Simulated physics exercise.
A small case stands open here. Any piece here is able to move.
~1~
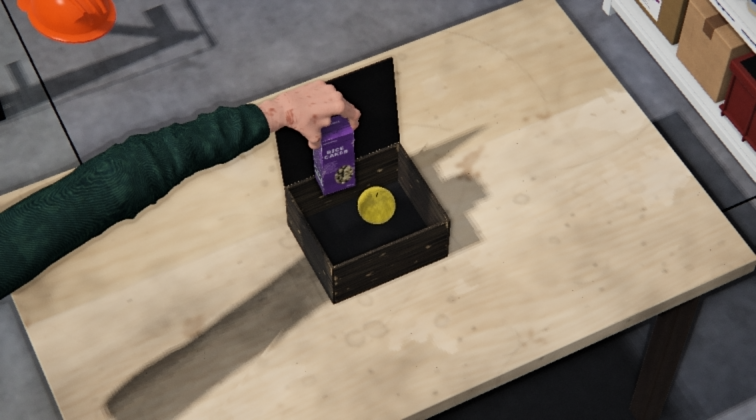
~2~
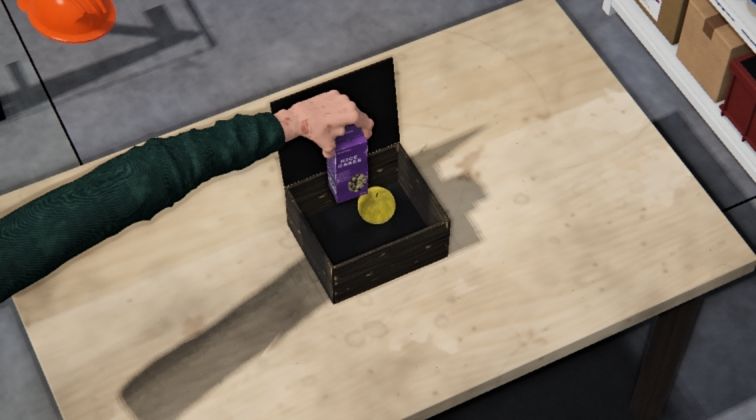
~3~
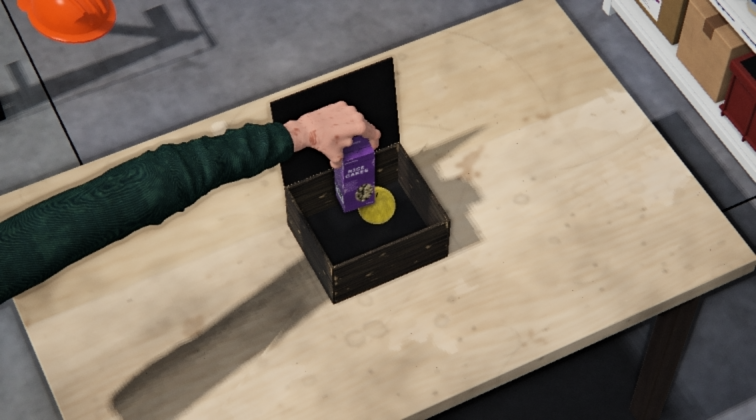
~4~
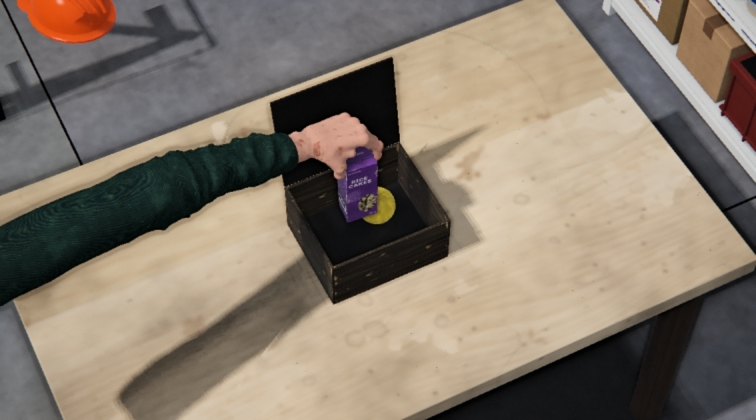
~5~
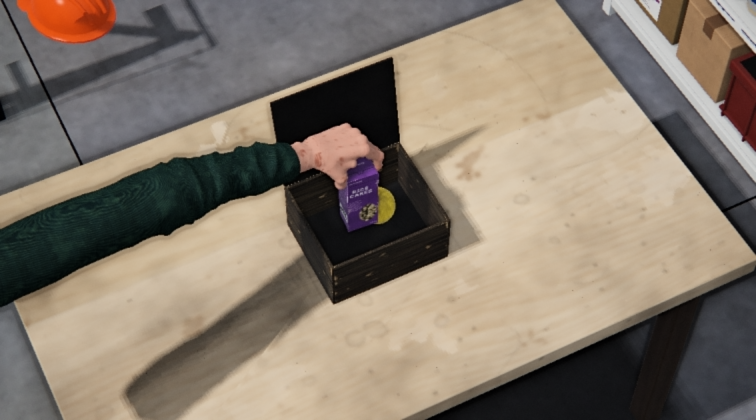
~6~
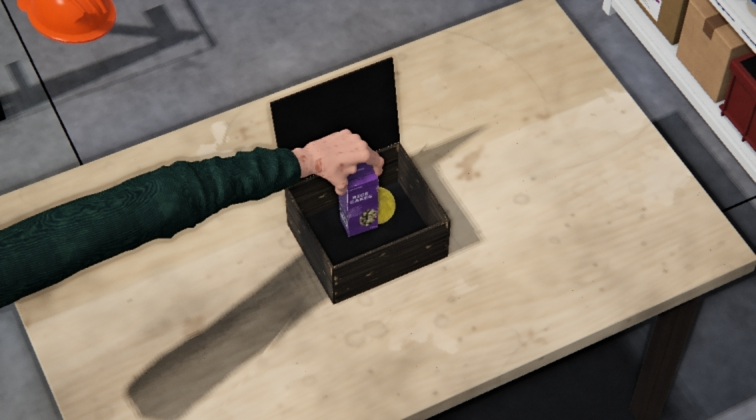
We see a hand in a dark green sleeve lower a purple carton into a small open case on a wooden table, moving it slightly right and down beside a round yellow item, the fingers still gripping its top.
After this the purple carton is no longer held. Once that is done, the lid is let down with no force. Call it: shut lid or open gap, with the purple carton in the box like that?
Open gap.
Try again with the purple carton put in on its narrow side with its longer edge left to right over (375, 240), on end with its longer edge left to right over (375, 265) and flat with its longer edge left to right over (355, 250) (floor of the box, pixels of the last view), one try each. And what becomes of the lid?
The first time it goes down completely, the next time it is kept open, and the last time it goes down completely.
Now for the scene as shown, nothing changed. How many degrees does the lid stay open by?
Near 25° up from the rim.
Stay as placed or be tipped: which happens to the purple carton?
Looking at the last picture, it is left as set.
Then, 1.10 s later than the last frame, lid starting down; purple carton moved about its own width near (359, 223).
Then, 1.70 s later than the last frame, lid 50° above the rim; purple carton moved about its own width near (359, 223).
When it is over, lid 25° above the rim; moved from the start, purple carton; yellow apple as before. End places, in pixels of the last picture, purple carton near (359, 223).
